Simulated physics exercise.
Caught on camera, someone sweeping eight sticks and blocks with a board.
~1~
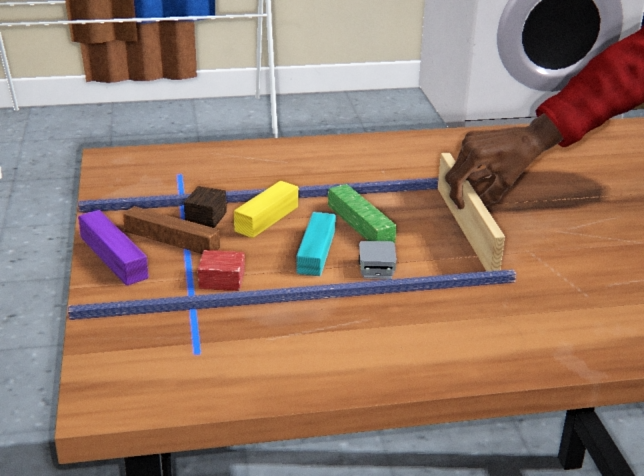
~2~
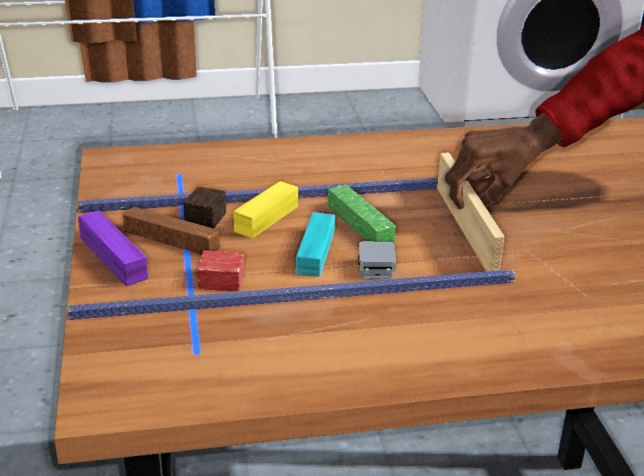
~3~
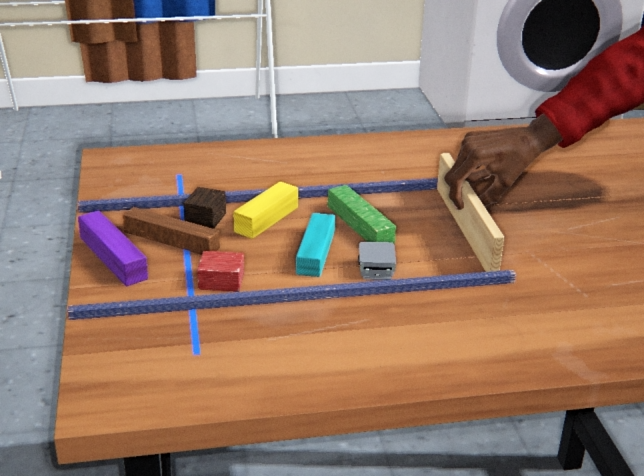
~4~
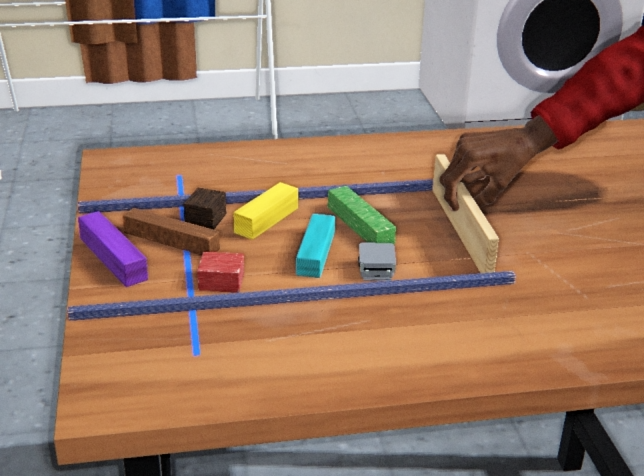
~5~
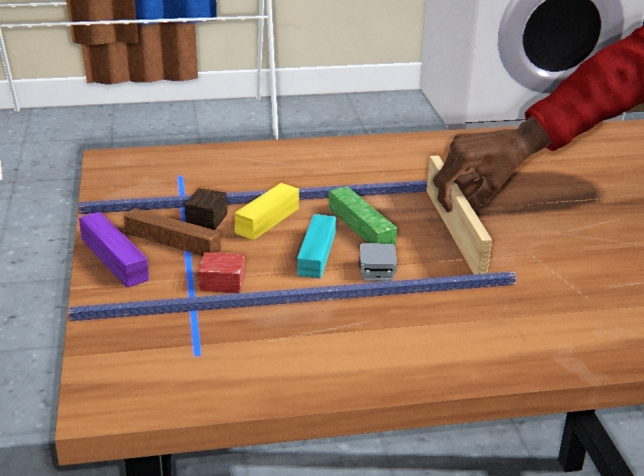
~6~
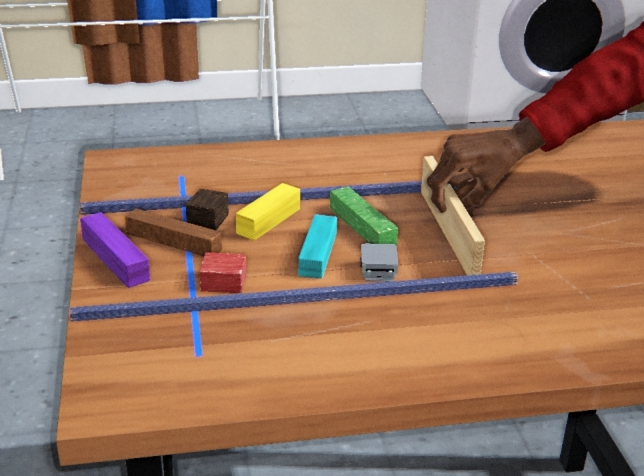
A hand slides a wooden board slightly left toward eight scattered, still blocks and sticks.
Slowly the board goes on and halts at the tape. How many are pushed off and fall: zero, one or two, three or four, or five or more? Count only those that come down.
As it turns out, the number that fall off is one or two.
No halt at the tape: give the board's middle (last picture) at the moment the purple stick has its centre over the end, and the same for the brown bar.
About (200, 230), and (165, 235) for the other.
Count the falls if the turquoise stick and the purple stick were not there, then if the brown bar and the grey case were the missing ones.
First 0, then 0.
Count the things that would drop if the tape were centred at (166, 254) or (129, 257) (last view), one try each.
In that order 1 and 4.
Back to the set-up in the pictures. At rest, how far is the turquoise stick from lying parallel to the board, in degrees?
Roughly 10° out of line.
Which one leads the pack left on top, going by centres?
The brown bar.
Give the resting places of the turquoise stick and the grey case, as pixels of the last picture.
First (147, 258), then (175, 281).
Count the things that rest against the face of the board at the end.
The number is 2.
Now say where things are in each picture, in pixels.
In the first picture, purple stick (112, 246); brown bar (171, 231); black block (206, 207); board (468, 211); tape (187, 251).
In the second picture, brown bar (171, 231); grey case (377, 261).
In the third picture, black block (205, 208); turquoise stick (316, 244).
In the fourth picture, purple stick (112, 248); yellow stick (267, 210).
In the fifth picture, brown bar (172, 233); green bar (361, 217).
In the sixth picture, purple stick (114, 249); brown bar (173, 233); black block (207, 210); board (450, 214); tape (189, 253).
Soon after, none off yet; purple stick at rest near (114, 249); brown bar at rest near (173, 233); black block at rest near (207, 210).
After that, none off yet; purple stick moving near (102, 250); brown bar displaced a little near (136, 238); black block displaced about its own width near (152, 210).
In the end, the number that fall off is one or two; gone, purple stick.
